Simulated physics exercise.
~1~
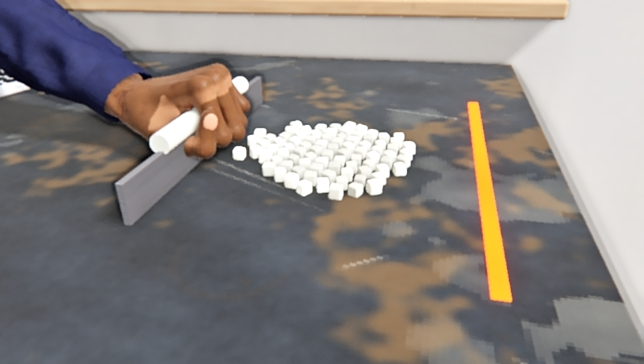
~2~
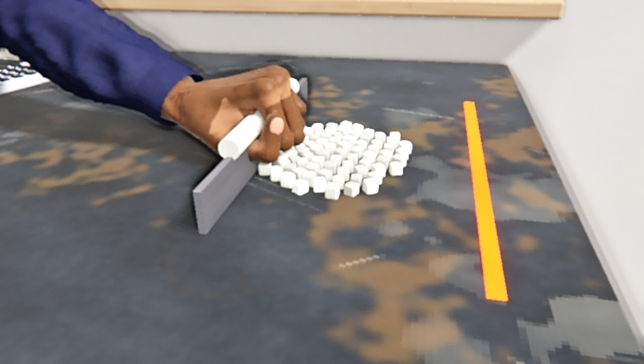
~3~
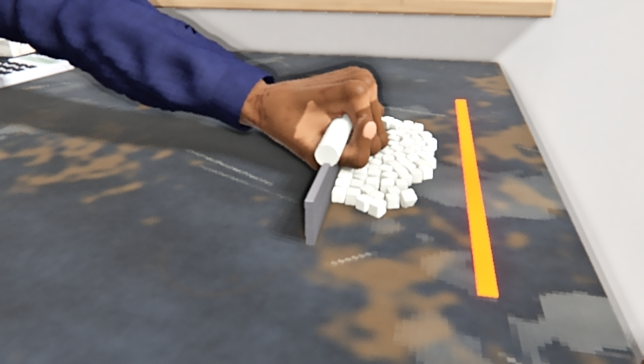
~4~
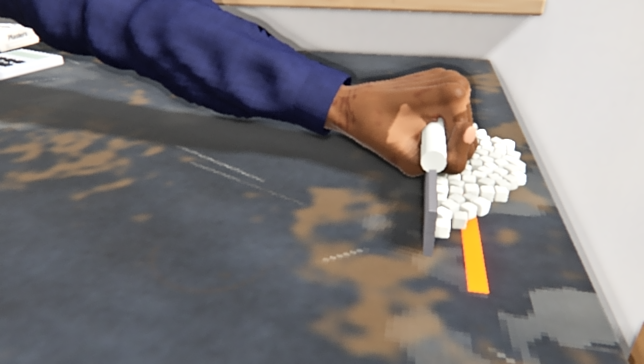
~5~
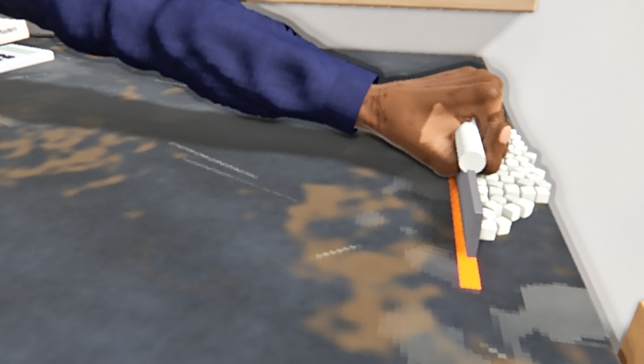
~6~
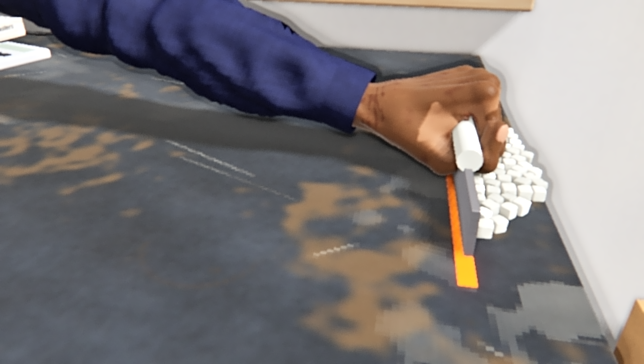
A hand pushes white cubes right with a gray scraper, stopping at the orange tape.
